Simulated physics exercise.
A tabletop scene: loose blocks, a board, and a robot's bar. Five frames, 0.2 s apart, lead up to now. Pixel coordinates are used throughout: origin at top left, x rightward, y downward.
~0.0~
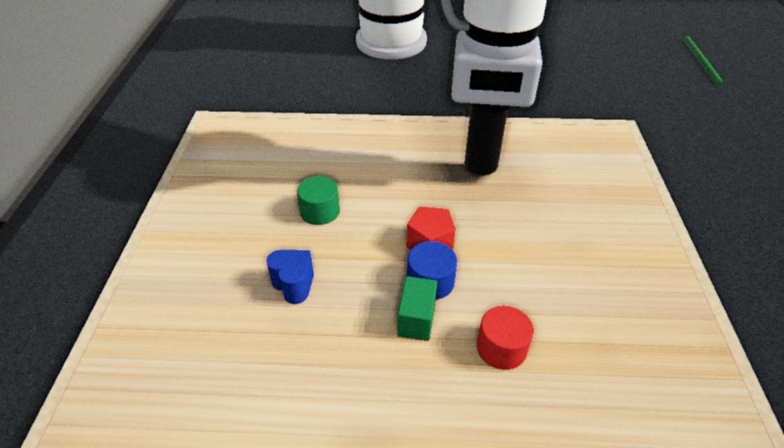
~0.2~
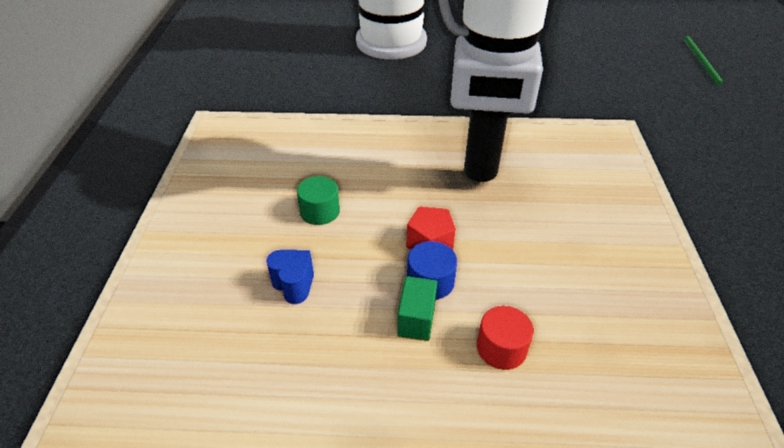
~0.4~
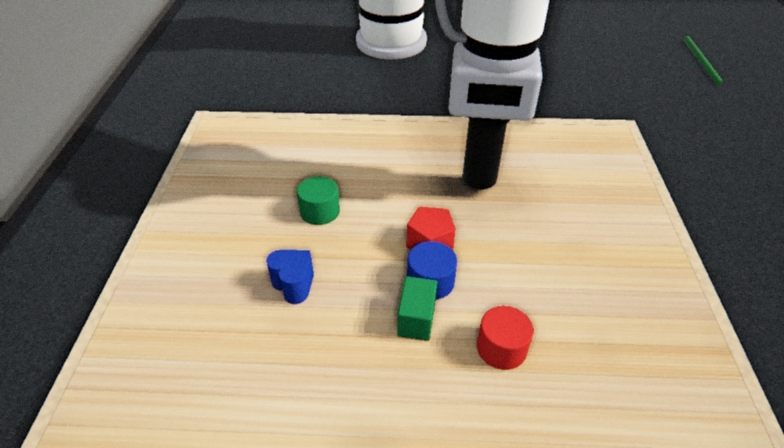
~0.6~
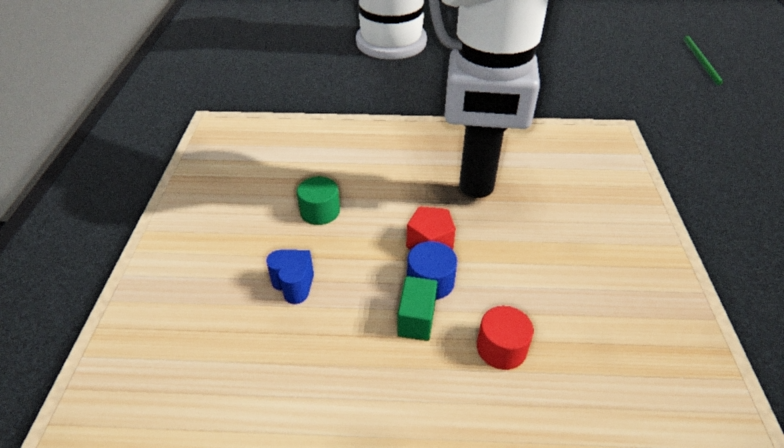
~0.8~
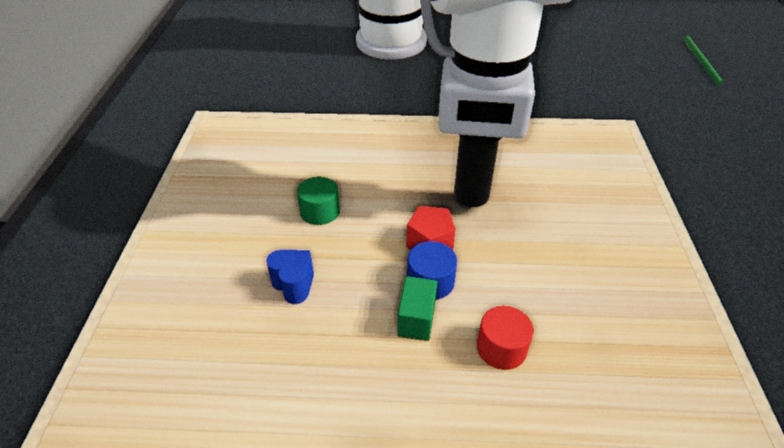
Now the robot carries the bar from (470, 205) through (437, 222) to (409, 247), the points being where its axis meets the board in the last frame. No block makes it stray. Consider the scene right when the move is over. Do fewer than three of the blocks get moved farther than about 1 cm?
It seems not.
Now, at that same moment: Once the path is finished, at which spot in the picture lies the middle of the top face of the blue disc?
If I read the scene right, the answer is (426, 280).
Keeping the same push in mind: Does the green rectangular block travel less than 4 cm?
My answer is yes.
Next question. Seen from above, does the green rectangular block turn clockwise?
Yes, that is how it ends up.
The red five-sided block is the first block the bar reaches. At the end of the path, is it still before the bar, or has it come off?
When the path is over, you would find the red five-sided block still in front of the bar.
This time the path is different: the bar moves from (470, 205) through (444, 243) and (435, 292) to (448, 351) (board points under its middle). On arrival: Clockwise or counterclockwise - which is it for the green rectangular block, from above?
From above, counter-clockwise.
What follows on the original path. Halfway along, bar (437, 214); green rectangular block (418, 301); red five-sided block (422, 226); blue disc (431, 262).
At the end, bar (409, 239); green rectangular block (424, 325), turned 40° clockwise; red five-sided block (388, 252); blue disc (426, 280).
